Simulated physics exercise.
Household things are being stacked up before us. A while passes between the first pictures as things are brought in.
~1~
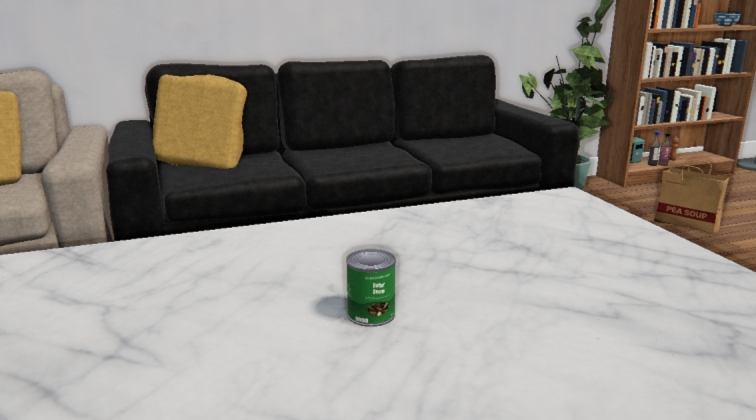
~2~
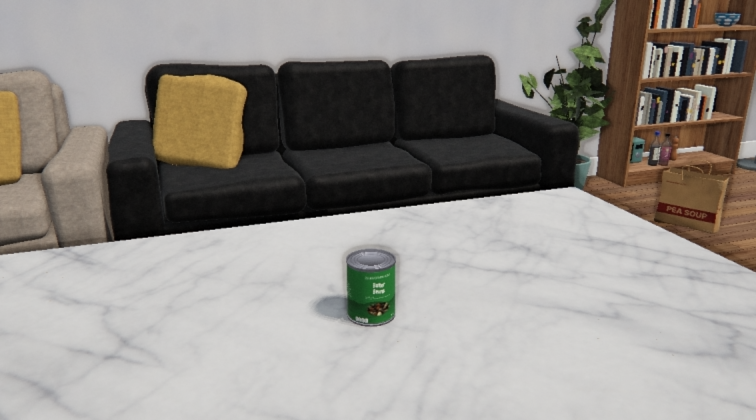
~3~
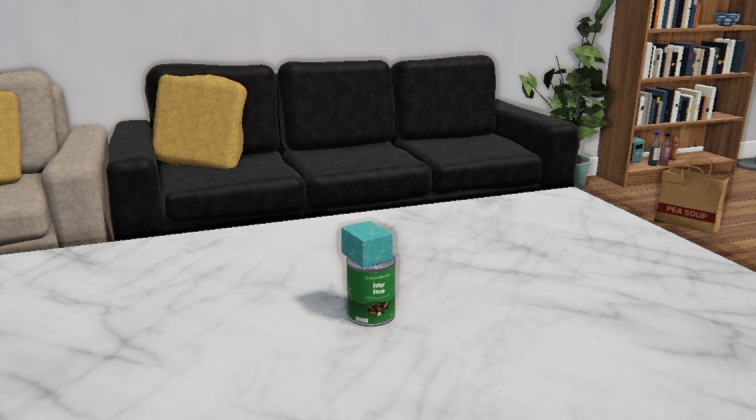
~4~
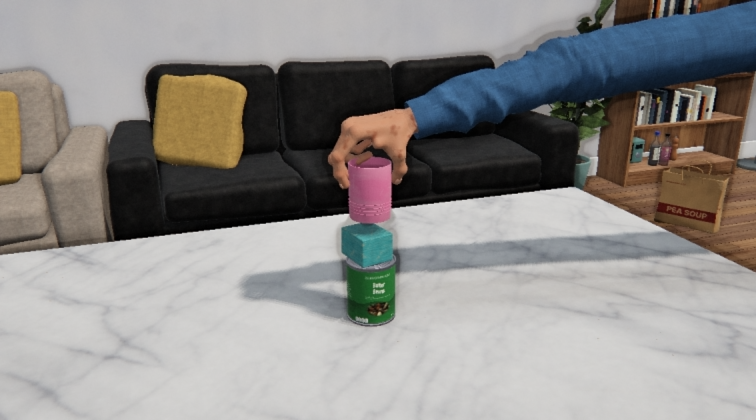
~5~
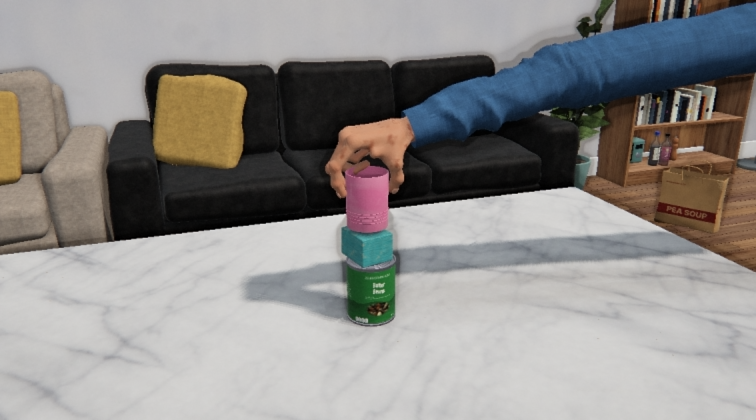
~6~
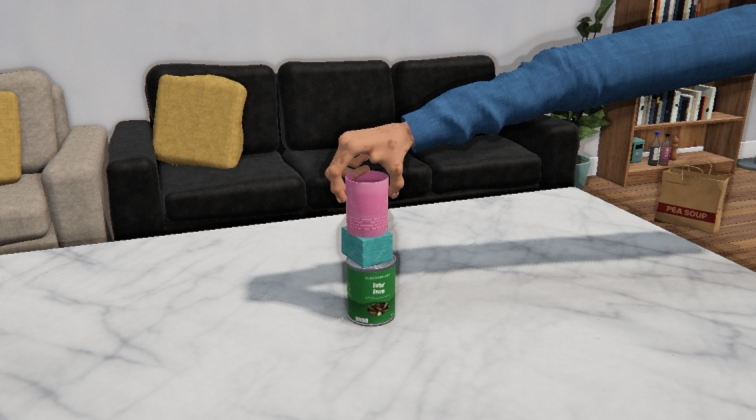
In a living room, a green tin stands alone on a white marble table before a black sofa, and then a teal block sits on top of it. A hand in a blue sleeve reaches in from the right, holding a pink cup above the block, and lowers it slightly onto the block, still gripping it.
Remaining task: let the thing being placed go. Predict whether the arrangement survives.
Pretty sure the pile is stable there.
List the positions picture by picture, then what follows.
The last thing is not in view yet; green tin (371, 287), in the first frame.
The last thing is not in view yet; green tin (371, 287), in the second frame.
The last thing is not in view yet; green tin (371, 287), in the third frame.
Still above its spot; pink cup (370, 190); green tin (371, 287), in the fourth frame.
Still above its spot; pink cup (367, 199); green tin (371, 287), in the fifth frame.
Set down, still held; pink cup (367, 204); green tin (371, 287), in the sixth frame.
Then, 0.30 s on from there, no change.
Then, 0.70 s on from there, pink cup resting near (367, 204).
In the end, all 3 unmoved. At the end, from the last picture's camera, pink cup near (367, 204). The pile keeps its balance.
